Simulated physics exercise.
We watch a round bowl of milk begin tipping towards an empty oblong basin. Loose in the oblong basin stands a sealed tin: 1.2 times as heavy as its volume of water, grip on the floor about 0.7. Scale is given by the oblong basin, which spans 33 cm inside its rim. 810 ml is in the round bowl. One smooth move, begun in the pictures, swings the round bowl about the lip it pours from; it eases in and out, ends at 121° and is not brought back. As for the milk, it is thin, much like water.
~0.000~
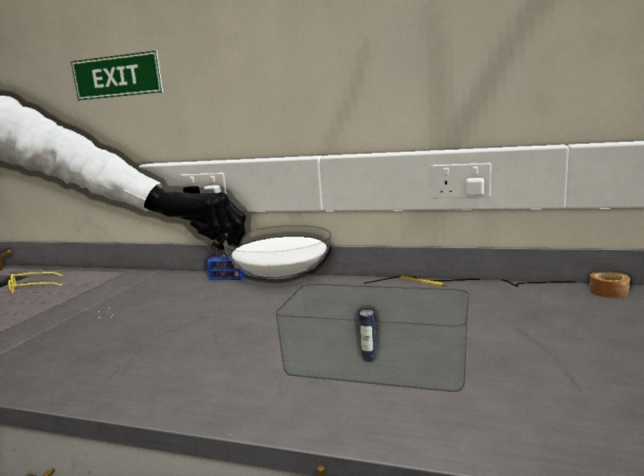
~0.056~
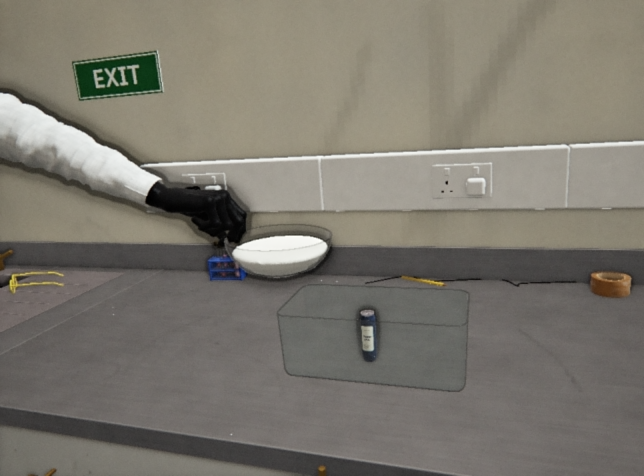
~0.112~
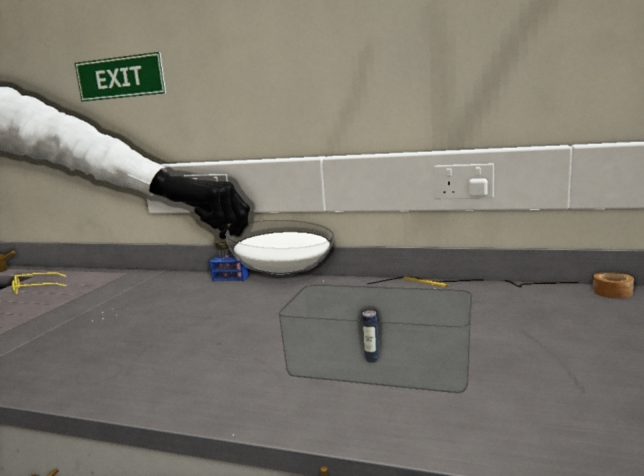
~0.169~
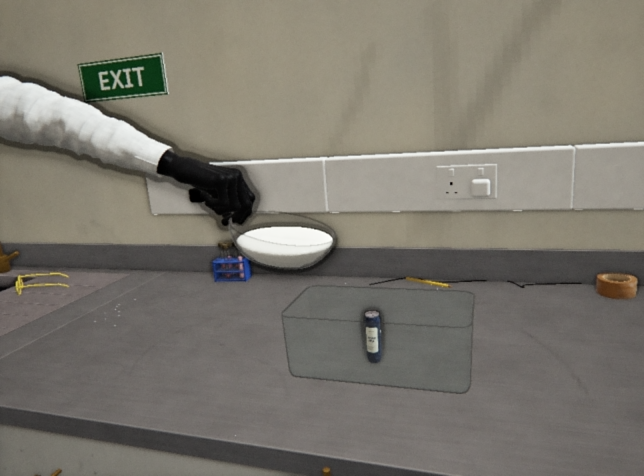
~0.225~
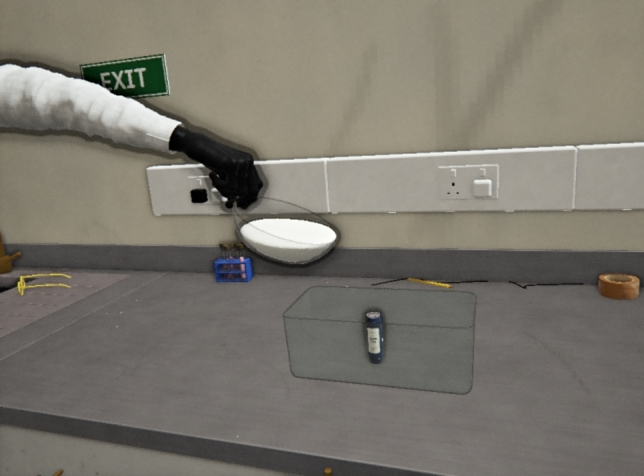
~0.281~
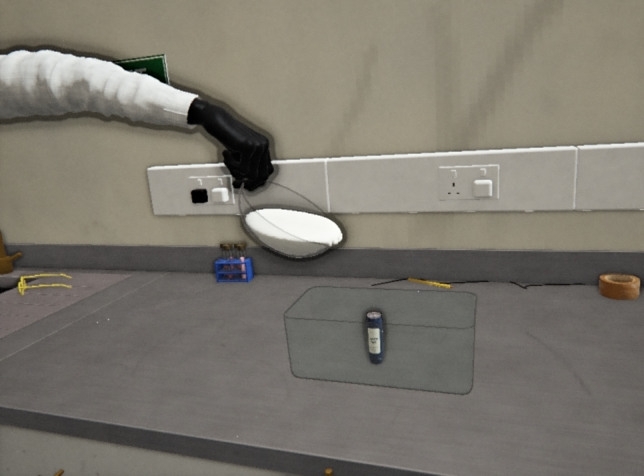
A round bowl of white milk, held by a black-gloved hand in a white sleeve, rises slightly from the grey worktop and tilts progressively to the right, behind a clear oblong basin with a small dark cylinder in it.
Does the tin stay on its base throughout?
Looks to me like it can't hold out.
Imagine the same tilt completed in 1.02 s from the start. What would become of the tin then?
Then it topples.
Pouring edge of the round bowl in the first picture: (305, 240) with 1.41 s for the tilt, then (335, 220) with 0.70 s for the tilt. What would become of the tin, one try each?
In the first try it remains standing; in the second it comes down.
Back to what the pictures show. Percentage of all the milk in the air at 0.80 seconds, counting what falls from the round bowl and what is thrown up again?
Close to 22 %.
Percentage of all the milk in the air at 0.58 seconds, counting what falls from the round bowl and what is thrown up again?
66 %.
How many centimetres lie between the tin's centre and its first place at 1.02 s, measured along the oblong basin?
Around 7 centimetres.
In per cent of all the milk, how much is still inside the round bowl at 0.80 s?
Near 0 percent, more or less.
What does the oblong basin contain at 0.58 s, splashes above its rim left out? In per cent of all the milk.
Fraction in basin: Approx. 32%.
After 0.58 s the tilt is 103° and 3 per cent is still to pour; the tin stands where it began.
After 0.80 s the tilt is 121° and 0 per cent is still to pour; the tin leans 14°.
After 1.02 s the tilt is 121° and 0 per cent is still to pour; the tin lies on its side.
After 1.27 s the tilt is 121° and 0 per cent is still to pour; the tin lies on its side.
In the end the tin lies on its side.
